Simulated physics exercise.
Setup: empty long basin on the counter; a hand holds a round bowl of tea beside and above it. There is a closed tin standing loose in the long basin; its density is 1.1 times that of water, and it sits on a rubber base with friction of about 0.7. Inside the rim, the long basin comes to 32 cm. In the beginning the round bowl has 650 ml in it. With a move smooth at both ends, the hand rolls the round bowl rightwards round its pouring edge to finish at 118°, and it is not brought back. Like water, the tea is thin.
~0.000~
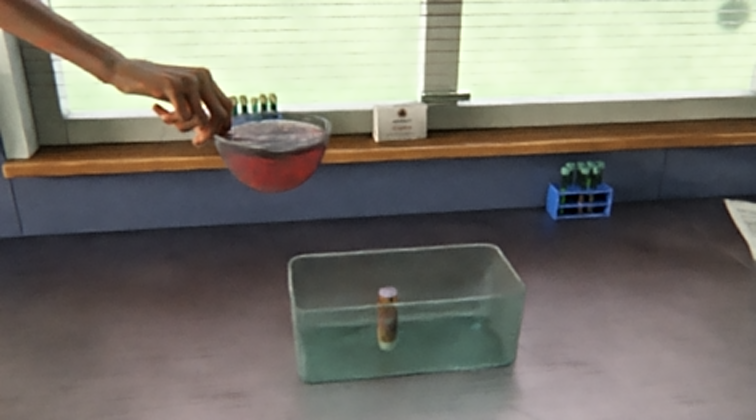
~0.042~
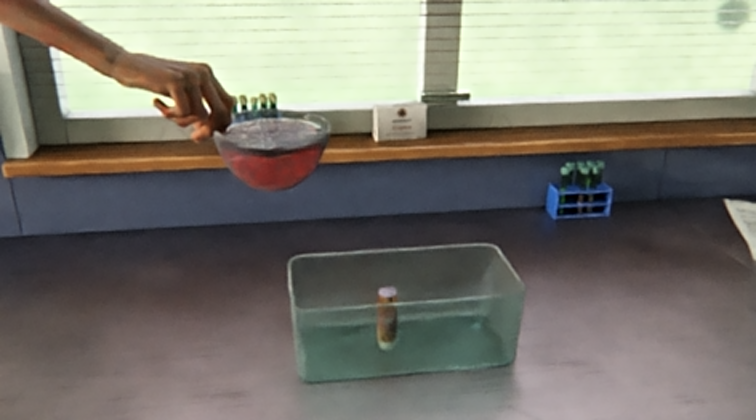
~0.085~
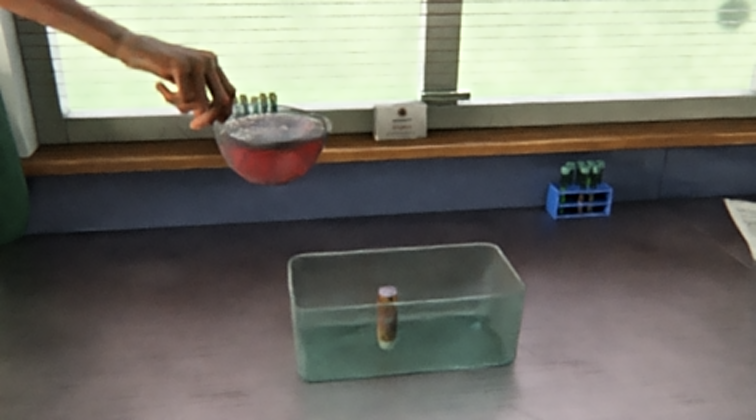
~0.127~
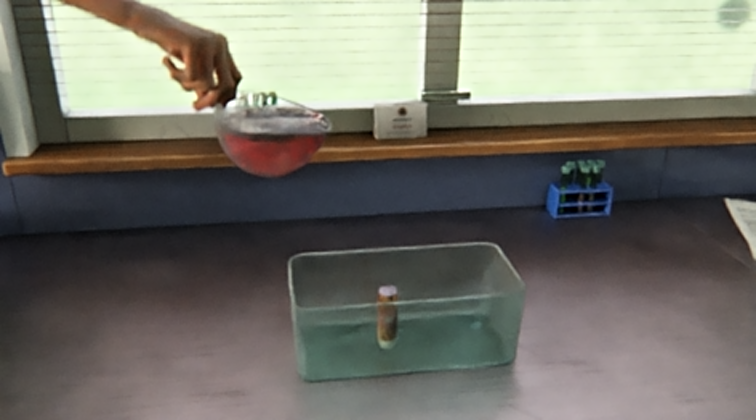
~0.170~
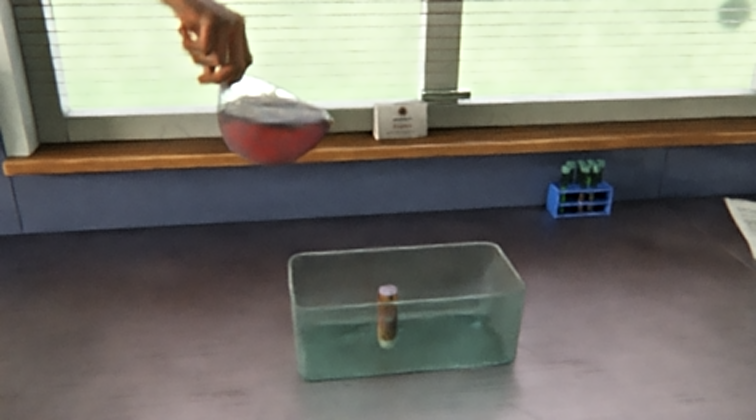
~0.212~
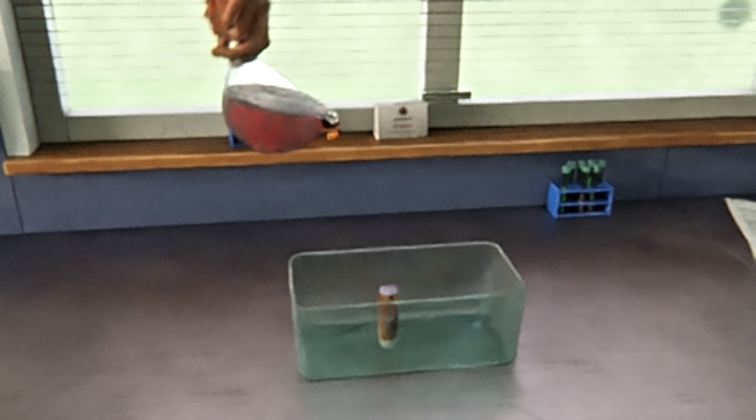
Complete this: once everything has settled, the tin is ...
Once everything has settled, the tin is lying over.
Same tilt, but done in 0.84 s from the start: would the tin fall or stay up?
With that tilt, the tin tips.
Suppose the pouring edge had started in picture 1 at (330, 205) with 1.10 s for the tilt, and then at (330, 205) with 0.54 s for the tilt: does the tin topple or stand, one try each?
First it remains upright; then it goes over.
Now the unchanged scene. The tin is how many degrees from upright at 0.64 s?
About 0°.
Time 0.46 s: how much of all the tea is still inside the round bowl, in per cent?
Remaining: Near 16 % of the total.
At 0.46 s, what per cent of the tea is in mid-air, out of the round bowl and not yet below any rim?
I'd put it at about 80 percent.
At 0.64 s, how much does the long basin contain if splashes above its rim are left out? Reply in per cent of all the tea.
About 92 %.
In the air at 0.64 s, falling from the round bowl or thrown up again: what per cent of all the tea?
Around 9 per cent of the liquid is in flight.
By 0.46 s the tilt is 112° and 15 per cent is still to pour; the tin stands where it began.
By 0.64 s the tilt is 118° and 0 per cent is still to pour; the tin stands where it began.
By 0.83 s the tilt is 118° and 0 per cent is still to pour; the tin leans 52°.
By 1.04 s the tilt is 118° and 0 per cent is still to pour; the tin lies on its side.
At rest the tin lies on its side.
